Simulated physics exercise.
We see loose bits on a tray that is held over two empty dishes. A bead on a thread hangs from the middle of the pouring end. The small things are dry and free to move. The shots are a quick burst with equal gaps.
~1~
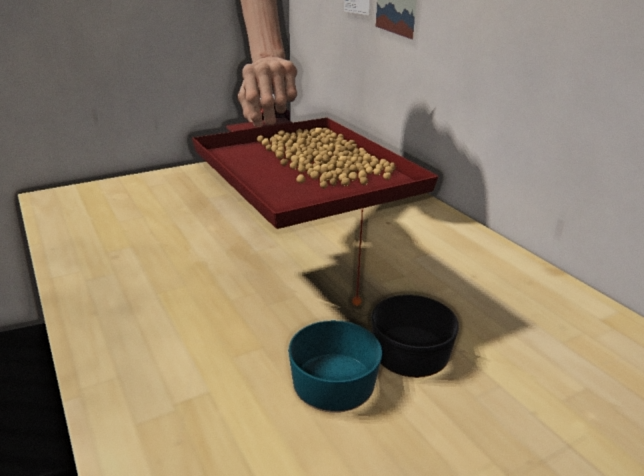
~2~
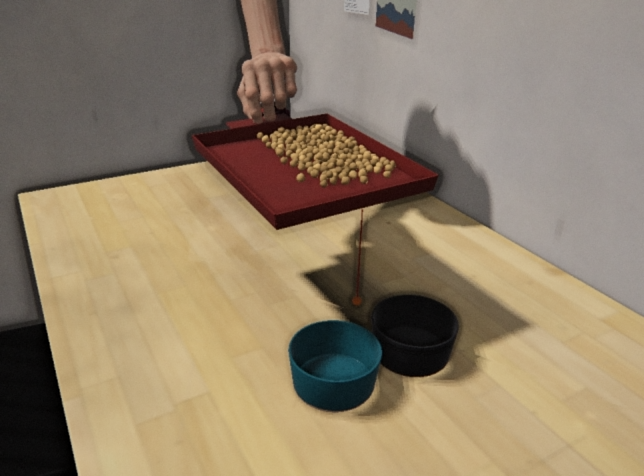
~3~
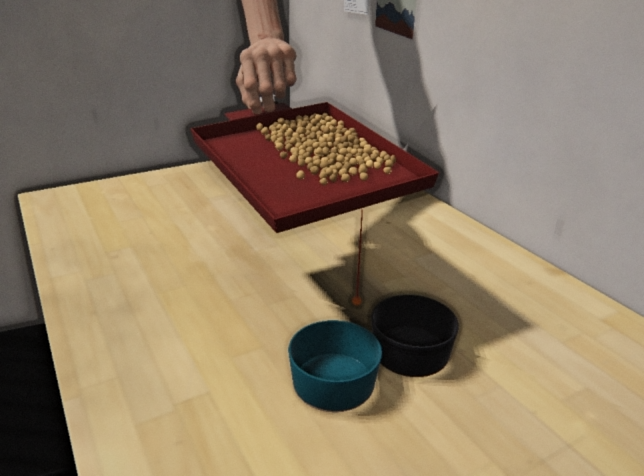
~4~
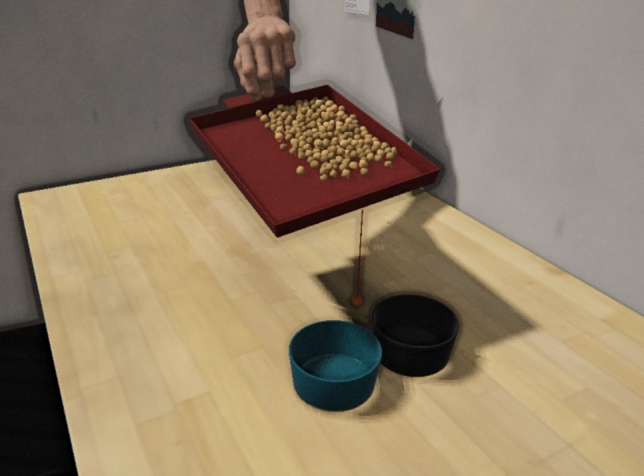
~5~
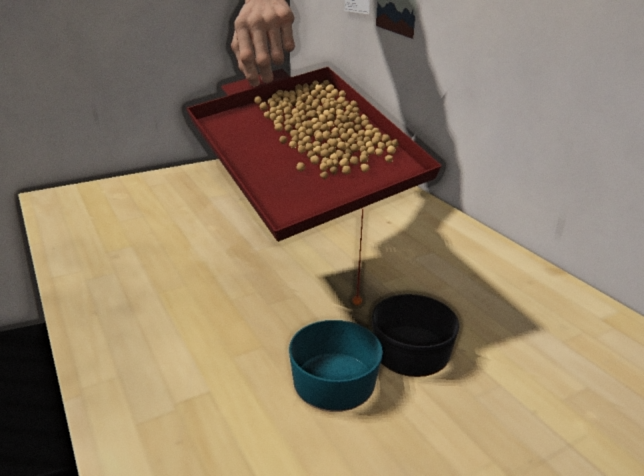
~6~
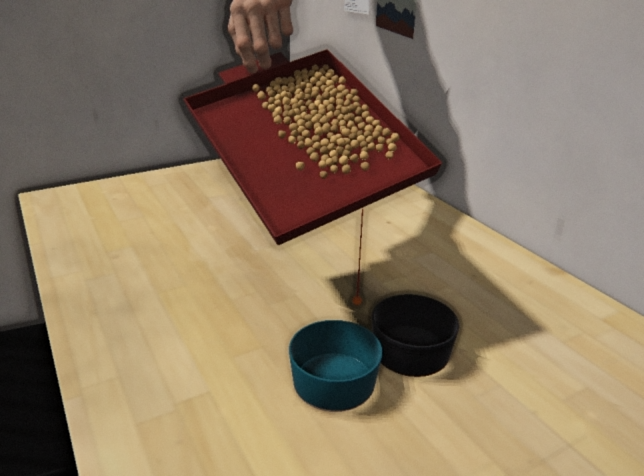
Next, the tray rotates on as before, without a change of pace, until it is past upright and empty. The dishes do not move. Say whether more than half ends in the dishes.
Caught overall: Under half.
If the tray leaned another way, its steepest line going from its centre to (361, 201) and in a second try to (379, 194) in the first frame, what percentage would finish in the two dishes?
Near 70 % and 60 %.
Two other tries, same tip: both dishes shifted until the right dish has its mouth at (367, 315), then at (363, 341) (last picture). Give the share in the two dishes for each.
In turn 70 and 50 in a hundred.
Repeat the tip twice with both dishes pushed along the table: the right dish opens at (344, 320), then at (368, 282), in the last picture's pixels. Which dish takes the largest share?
At the first place the left dish, at the second the left dish.
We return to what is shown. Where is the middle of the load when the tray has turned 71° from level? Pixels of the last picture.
Around (293, 229).
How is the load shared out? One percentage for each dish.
Left dish near 30 in a hundred; right dish near 0.
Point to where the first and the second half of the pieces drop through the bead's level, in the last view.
First near (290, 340), later near (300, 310).
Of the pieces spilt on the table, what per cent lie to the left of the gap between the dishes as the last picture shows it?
About 100 per cent.
Soon after the last picture, tray tipped steeply; most on the tray; a stray few in the left dish; about a quarter in the air.
A little later, tray tipped past a quarter turn; about a quarter on the tray; a small part in the left dish; about a third outside both; about a quarter in the air.
Later still, tray tipped past a quarter turn; about a quarter in the left dish; about two thirds outside both.
At rest, tray tipped past a quarter turn; about a quarter in the left dish; none in the right dish; about two thirds outside both.
